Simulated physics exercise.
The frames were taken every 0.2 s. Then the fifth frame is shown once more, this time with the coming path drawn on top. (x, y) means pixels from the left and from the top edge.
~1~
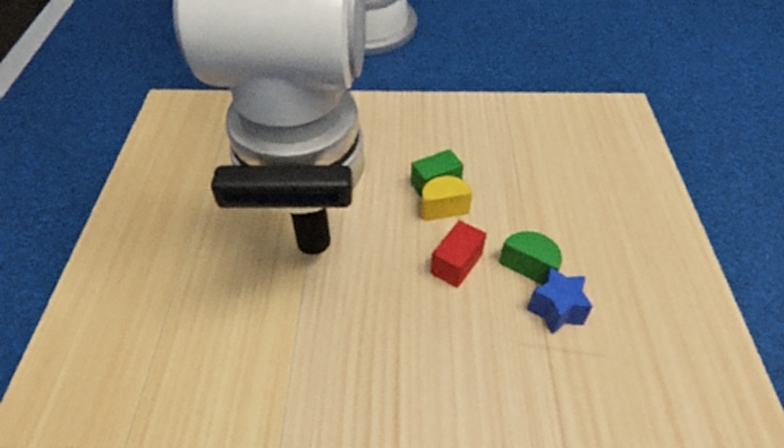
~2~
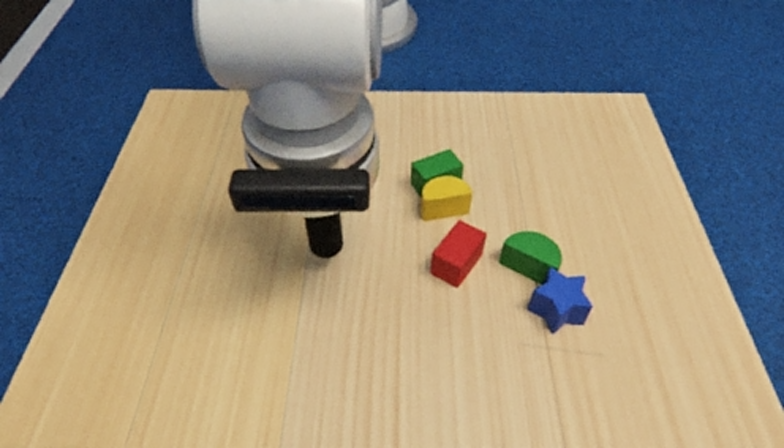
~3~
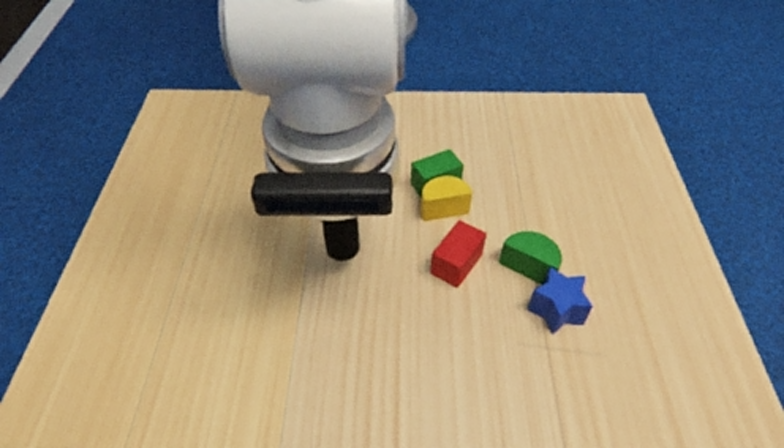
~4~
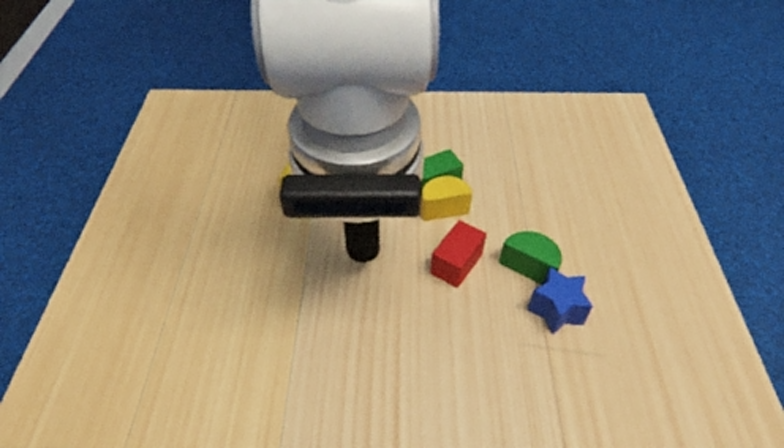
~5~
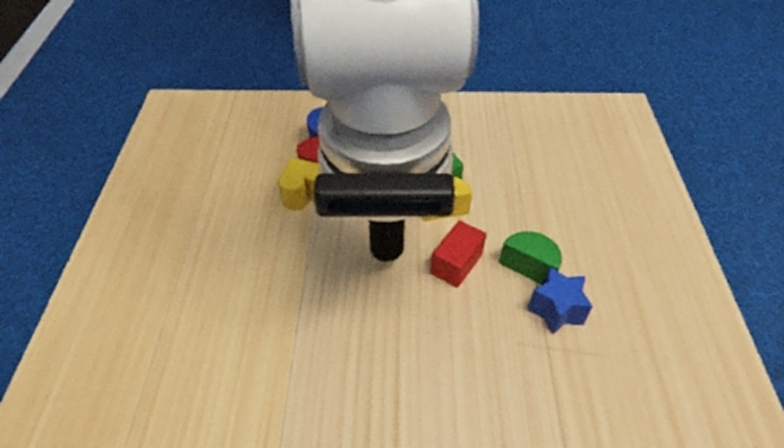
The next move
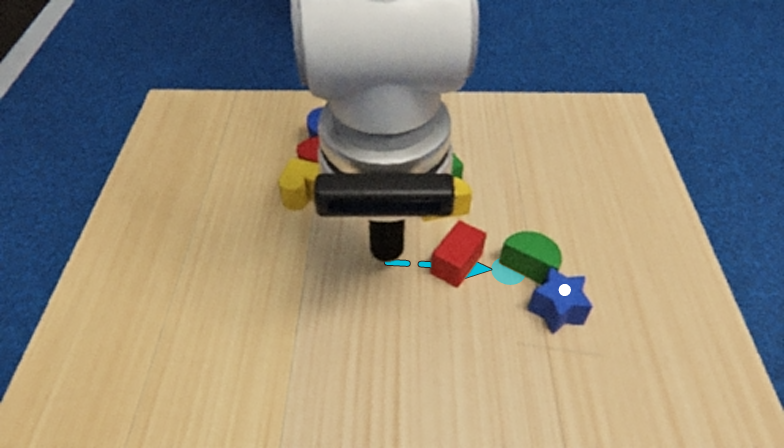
At first, a robot arm holds a black tool upright over a wooden table, left of a red block, a green half-round block and a blue star. The arm then slides steadily to the right, uncovering other coloured blocks behind it and nearing the red block, while the blocks stay still.
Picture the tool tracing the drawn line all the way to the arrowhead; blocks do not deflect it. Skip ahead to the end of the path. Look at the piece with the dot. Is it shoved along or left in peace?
Left where it is.
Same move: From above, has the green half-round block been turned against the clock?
I'd say no.
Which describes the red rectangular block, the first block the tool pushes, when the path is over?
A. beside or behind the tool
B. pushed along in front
My pick is B.
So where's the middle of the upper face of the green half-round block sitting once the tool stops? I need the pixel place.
Just about (583, 241).
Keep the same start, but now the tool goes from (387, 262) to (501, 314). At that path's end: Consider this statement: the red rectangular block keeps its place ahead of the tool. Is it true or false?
The statement is incorrect.
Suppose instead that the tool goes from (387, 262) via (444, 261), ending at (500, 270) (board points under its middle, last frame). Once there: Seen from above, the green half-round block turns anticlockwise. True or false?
That statement is not accurate.
The line goes from (387, 262) directly to (508, 271); the dot is on the blue star.
On the path given first. One third of the way, tool (429, 251); red rectangular block (466, 244), turned 15° anticlockwise.
Two thirds of the way, tool (471, 254); red rectangular block (504, 239), turned 55° anticlockwise; green half-round block (550, 245), turned 20° clockwise.
At the end, tool (512, 257); red rectangular block (541, 236), turned 70° anticlockwise; green half-round block (583, 241), turned 25° clockwise; blue star unmoved.
